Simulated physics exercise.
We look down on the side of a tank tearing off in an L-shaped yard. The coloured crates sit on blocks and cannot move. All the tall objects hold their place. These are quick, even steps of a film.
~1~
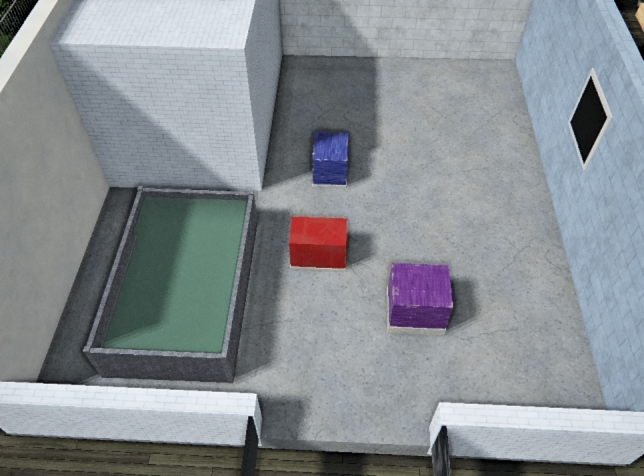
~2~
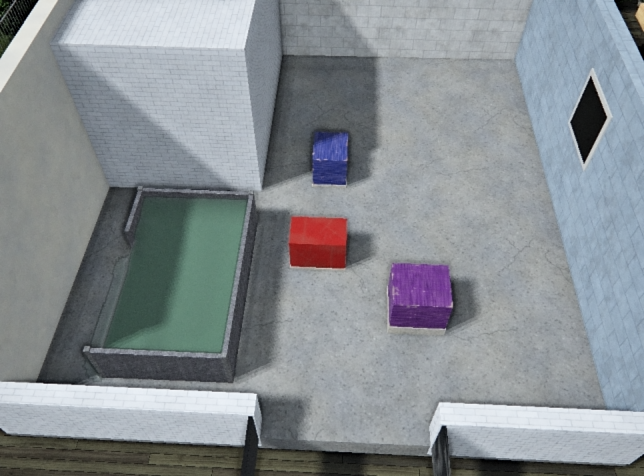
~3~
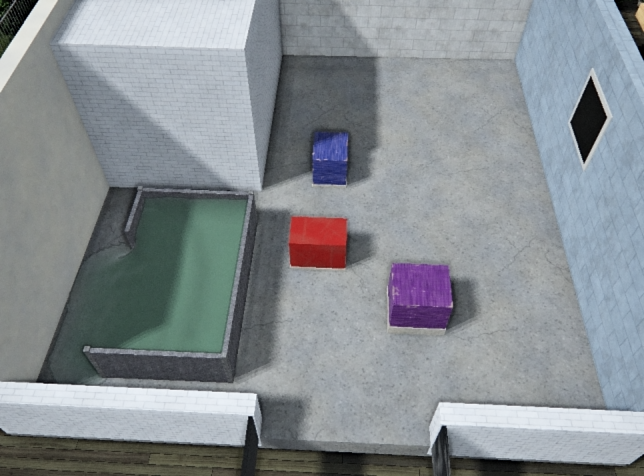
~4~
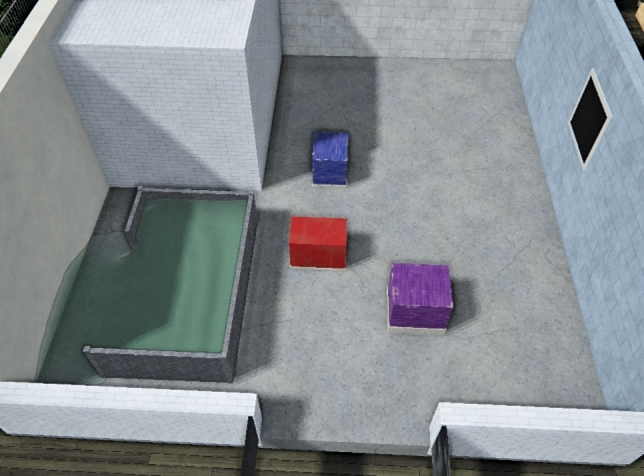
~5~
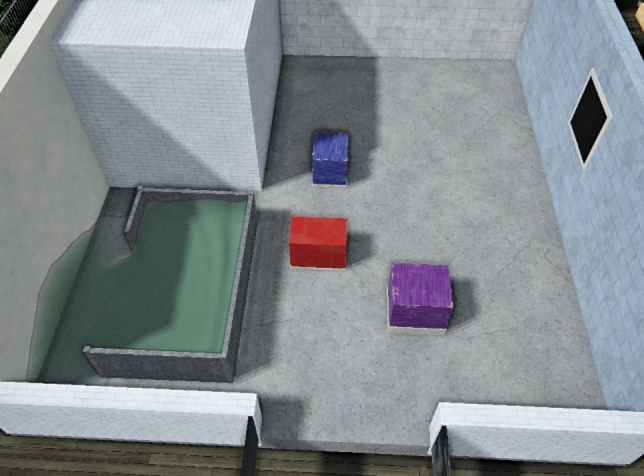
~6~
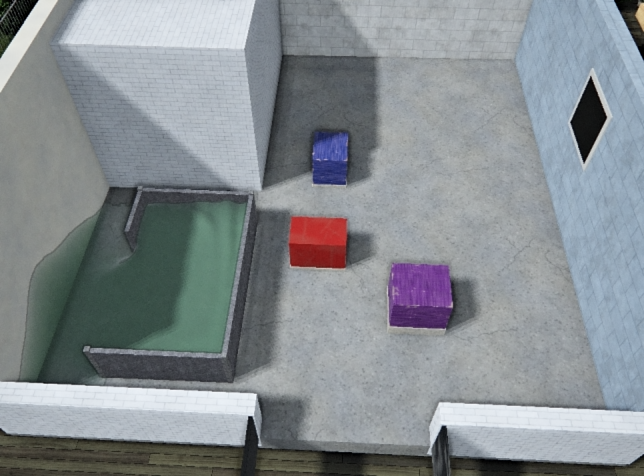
Walled grey yard with a green water tank losing its left side, water pouring out and washing up the left wall.
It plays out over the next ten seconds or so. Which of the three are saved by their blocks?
In the end: The purple crate keeps dry; the blue crate is soaked; the red crate is soaked.
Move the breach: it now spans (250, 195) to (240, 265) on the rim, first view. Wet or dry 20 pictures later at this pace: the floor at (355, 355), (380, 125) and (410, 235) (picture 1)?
In turn: Wet, dry, under water.
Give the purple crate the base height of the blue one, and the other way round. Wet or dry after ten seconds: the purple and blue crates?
My reading: The purple crate ends up wet, the blue crate remains dry.
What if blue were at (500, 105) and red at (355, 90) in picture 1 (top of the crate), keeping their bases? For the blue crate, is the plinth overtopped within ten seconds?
One by one: The blue one is soaked.
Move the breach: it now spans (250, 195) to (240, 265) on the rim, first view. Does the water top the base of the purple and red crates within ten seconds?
Purple crate gets wet, red crate takes water.
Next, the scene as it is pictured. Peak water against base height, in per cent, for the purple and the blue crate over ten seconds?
Near 70 and 210 in a hundred.
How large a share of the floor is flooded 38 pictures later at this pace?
Near 60 in a hundred.
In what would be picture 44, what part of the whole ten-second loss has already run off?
Roughly 60 per cent.
A moment on, water covers 10 % of the floor; the purple crate not reached, the blue crate not reached, the red crate not reached.
Next, water covers 20 % of the floor; the purple crate not reached, the blue crate not reached, the red crate not reached.
Then, water covers 40 % of the floor; the purple crate water round its plinth, the blue crate water round its plinth, the red crate water round its plinth.
Later, water covers 60 % of the floor; the purple crate water round its plinth, the blue crate water round its plinth, the red crate water round its plinth.
In the end, water covers 90 % of the floor; the purple crate stayed above the water, the blue crate was topped, the red crate was topped.
